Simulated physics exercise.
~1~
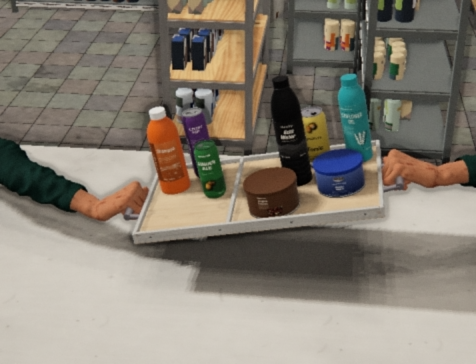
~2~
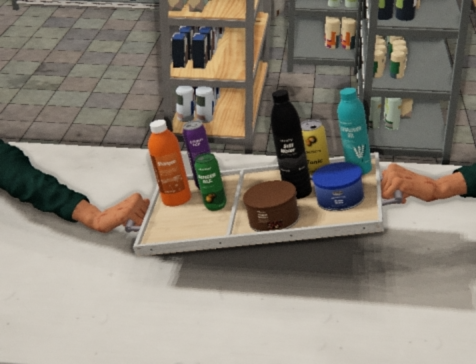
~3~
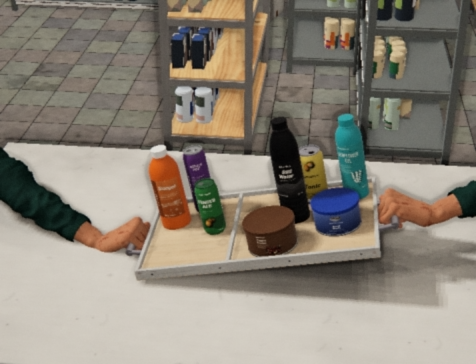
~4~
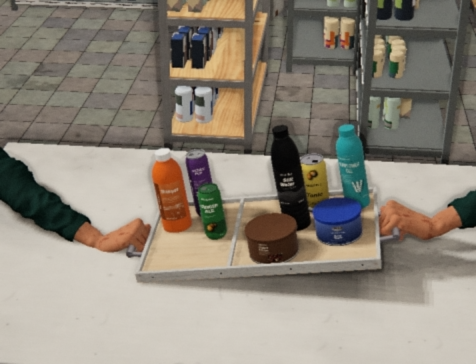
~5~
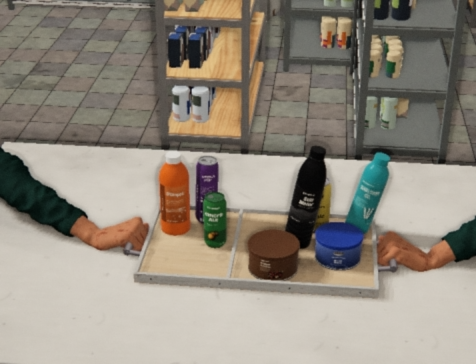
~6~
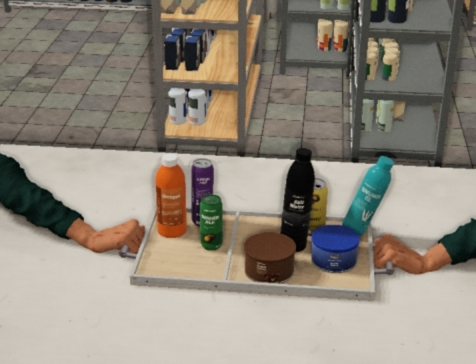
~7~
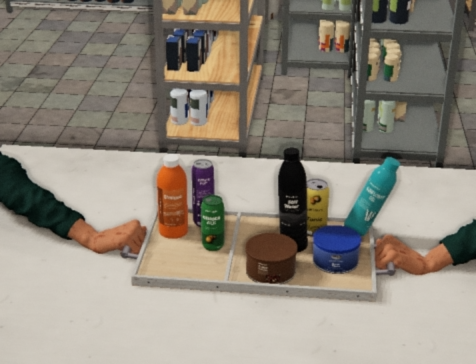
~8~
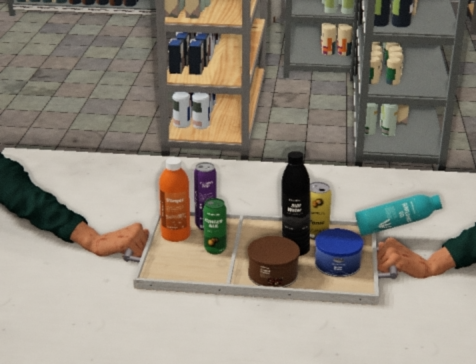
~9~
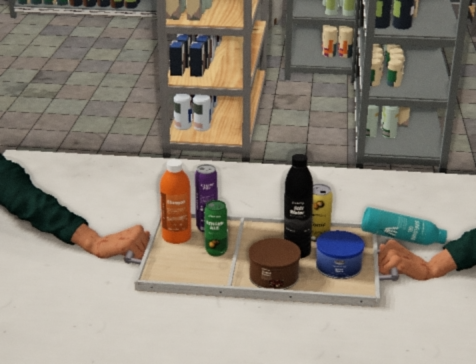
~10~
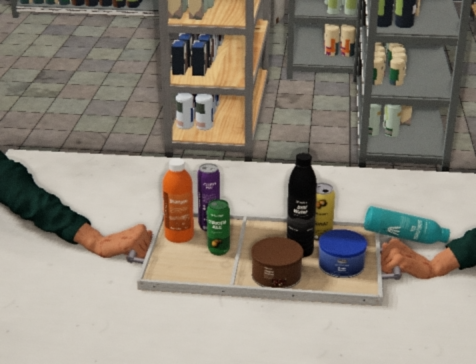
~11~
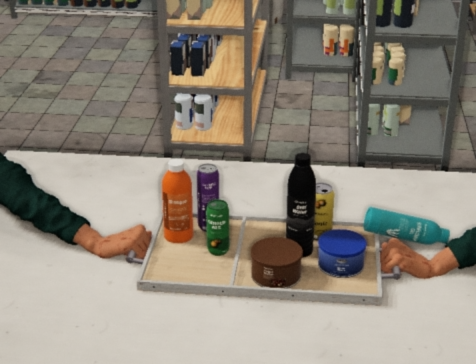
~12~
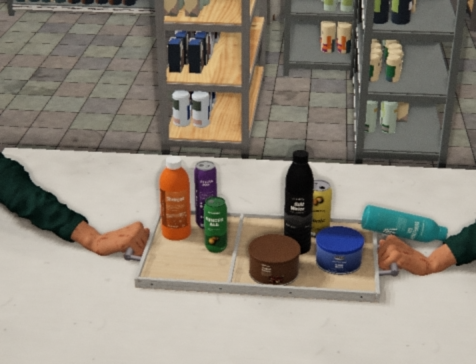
A tray of bottles, cans and tubs, held at a slant by two hands, was lowered flat onto a white table, and the turquoise bottle at the right tipped over the edge and ended up lying beside it while everything else stayed standing.
